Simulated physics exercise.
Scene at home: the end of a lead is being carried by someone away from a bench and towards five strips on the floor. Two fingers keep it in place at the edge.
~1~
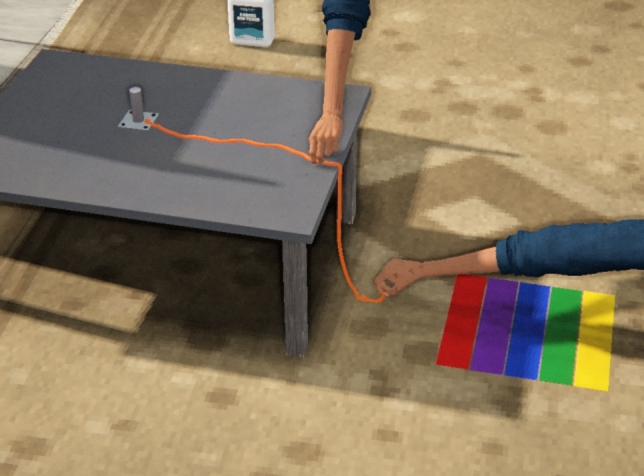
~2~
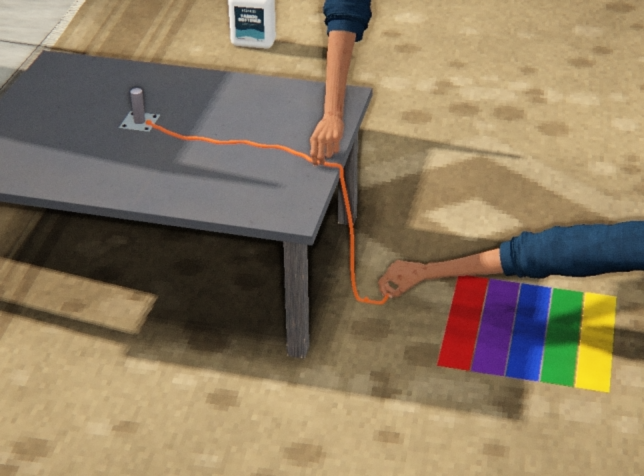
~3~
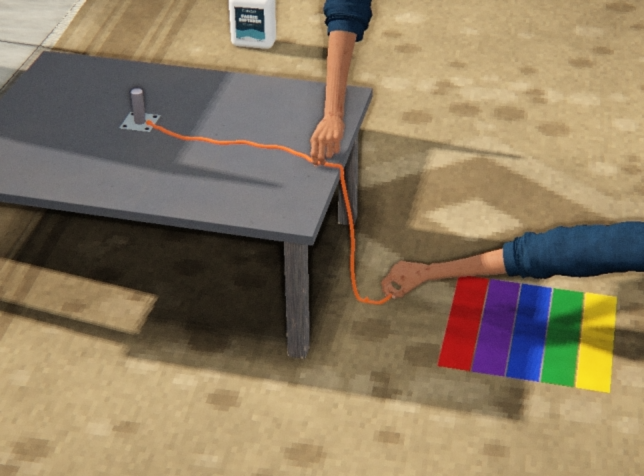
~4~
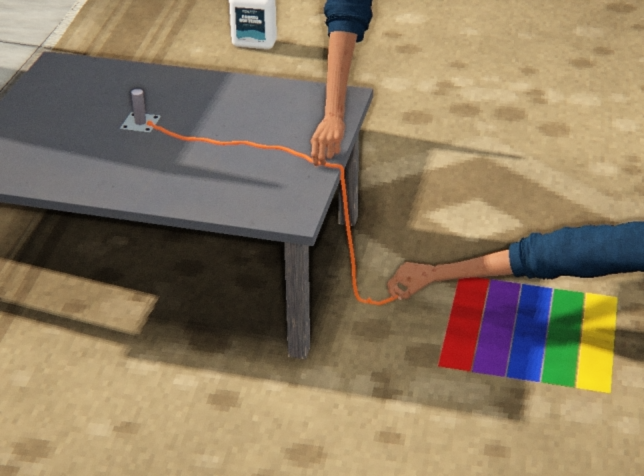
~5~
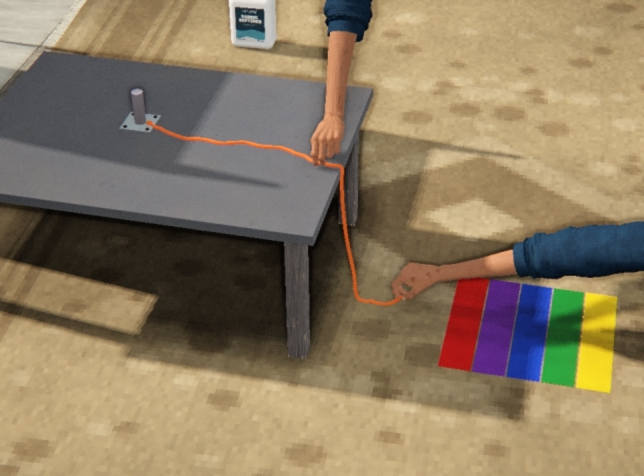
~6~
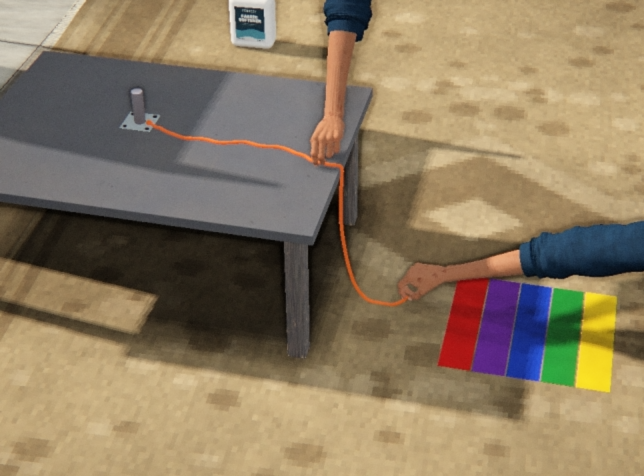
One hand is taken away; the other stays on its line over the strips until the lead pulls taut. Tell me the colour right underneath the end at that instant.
Right underneath is purple.
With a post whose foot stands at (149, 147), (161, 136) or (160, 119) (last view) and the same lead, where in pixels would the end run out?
In pixels, the answers are (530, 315), (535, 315) and (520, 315).
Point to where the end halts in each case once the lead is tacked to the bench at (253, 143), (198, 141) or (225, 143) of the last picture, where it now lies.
That would be (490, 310) for the first, (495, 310) for the second and (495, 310) for the third.
A little later, end near (436, 301); short of the strips.
Next, end near (475, 307); over red.
When it is tight, end near (499, 310); over purple. It halts on the purple strip.
